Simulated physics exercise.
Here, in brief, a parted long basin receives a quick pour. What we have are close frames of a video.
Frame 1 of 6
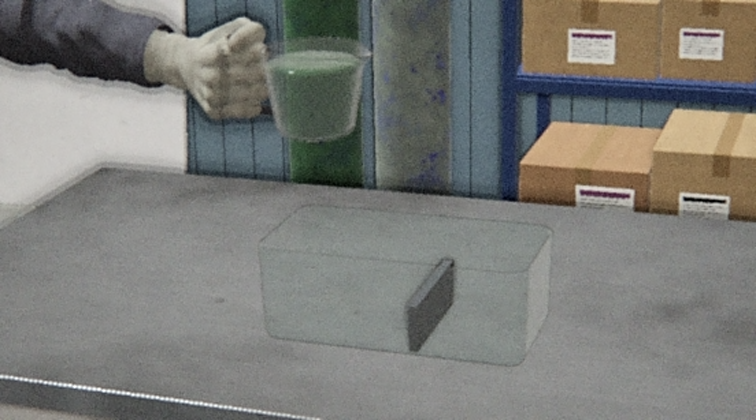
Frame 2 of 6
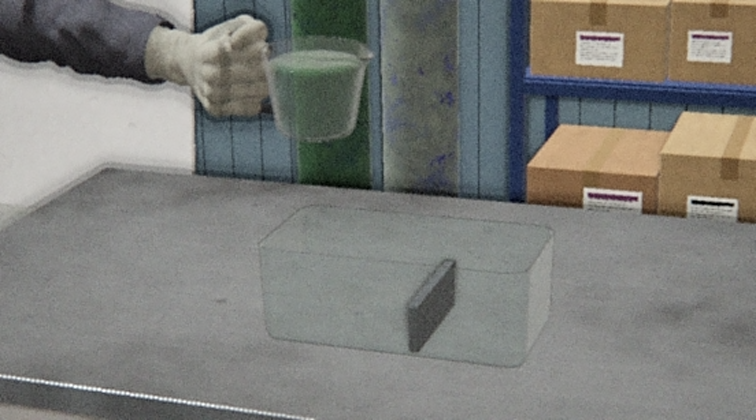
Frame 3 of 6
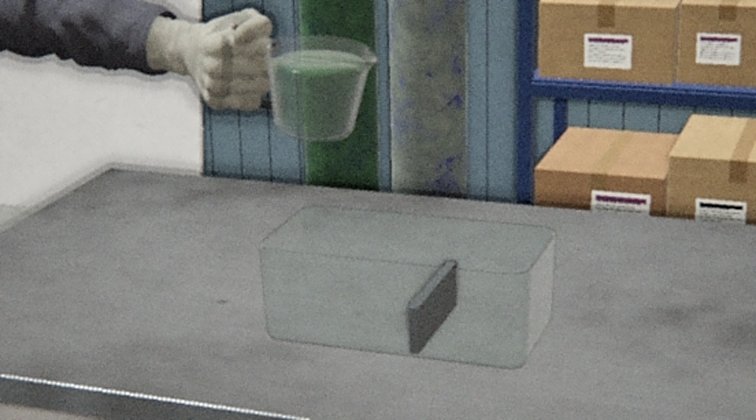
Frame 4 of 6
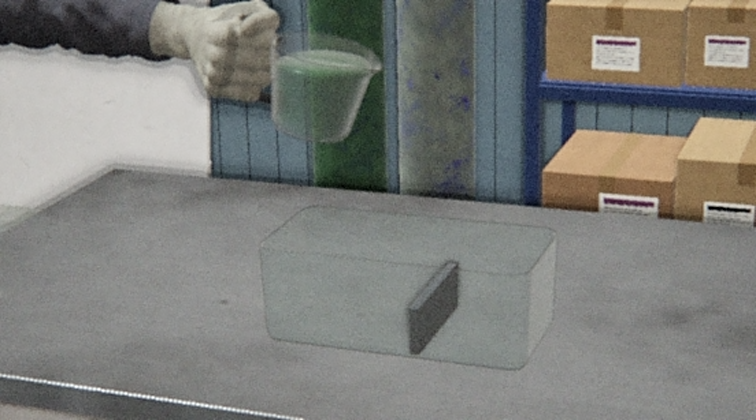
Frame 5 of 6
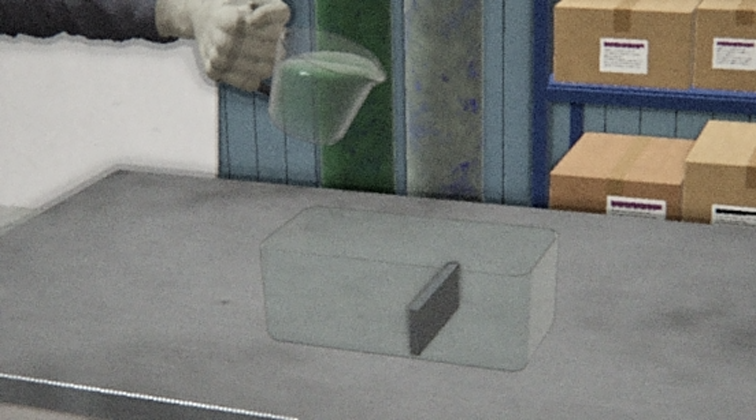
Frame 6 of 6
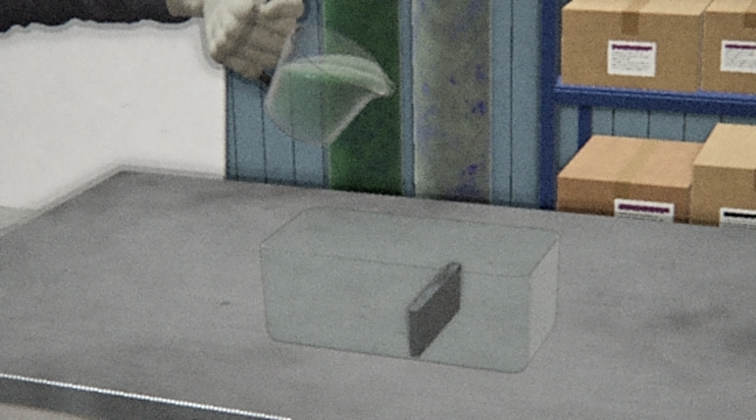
In a storeroom, a gloved hand tilting a clear cup of green liquid rightward above a divided transparent basin on a grey table.
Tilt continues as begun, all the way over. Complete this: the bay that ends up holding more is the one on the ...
... left.
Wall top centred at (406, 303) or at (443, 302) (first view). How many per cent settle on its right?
It would come to roughly 75 per cent the first time and roughly 25 per cent the second.
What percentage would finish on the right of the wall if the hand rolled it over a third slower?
Roughly 50 percent.
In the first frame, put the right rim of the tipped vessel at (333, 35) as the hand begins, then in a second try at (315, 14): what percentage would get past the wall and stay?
Roughly 5 % the first time and roughly 5 % the second.
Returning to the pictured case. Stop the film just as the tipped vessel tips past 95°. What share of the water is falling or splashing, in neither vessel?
Roughly 35 percent.
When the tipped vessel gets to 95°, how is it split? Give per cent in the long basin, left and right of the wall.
Some 5 per cent left and 20 right.
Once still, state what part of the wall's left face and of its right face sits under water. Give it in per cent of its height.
I get 20 % for the left and 20 % for the right.
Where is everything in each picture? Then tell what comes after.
It leans 0°; its right rim is at (371, 54); the water meets the walls at (272, 58) and (361, 64); the long basin's rim runs from (280, 226) to (541, 251); the wall's top is at (431, 284), in the first picture.
It leans 1°; its right rim is at (373, 55); the water meets the walls at (273, 57) and (363, 63), in the second picture.
It leans 6°; its right rim is at (377, 60); the water meets the walls at (276, 56) and (366, 66), in the third picture.
It leans 13°; its right rim is at (381, 68); the water meets the walls at (281, 56) and (372, 68), in the fourth picture.
It leans 22°; its right rim is at (385, 79); the water meets the walls at (284, 60) and (380, 71), in the fifth picture.
It leans 33°; its right rim is at (387, 93); the water meets the walls at (284, 66) and (385, 84); 2 per cent is over the edge, in the sixth picture.
A moment on, the tilt is 95° and 38 per cent is still to pour, 5 is left of the wall and 21 right of it.
Next, the tilt is 109° and 3 per cent is still to pour, 53 is left of the wall and 34 right of it.
Then the tilt is 109° and 0 per cent is still to pour, 60 is left of the wall and 35 right of it.
Later the tilt is 109° and 0 per cent is still to pour, 61 is left of the wall and 35 right of it.
Finally, 61 per cent lies left of the wall, 35 right of it and 4 outside.
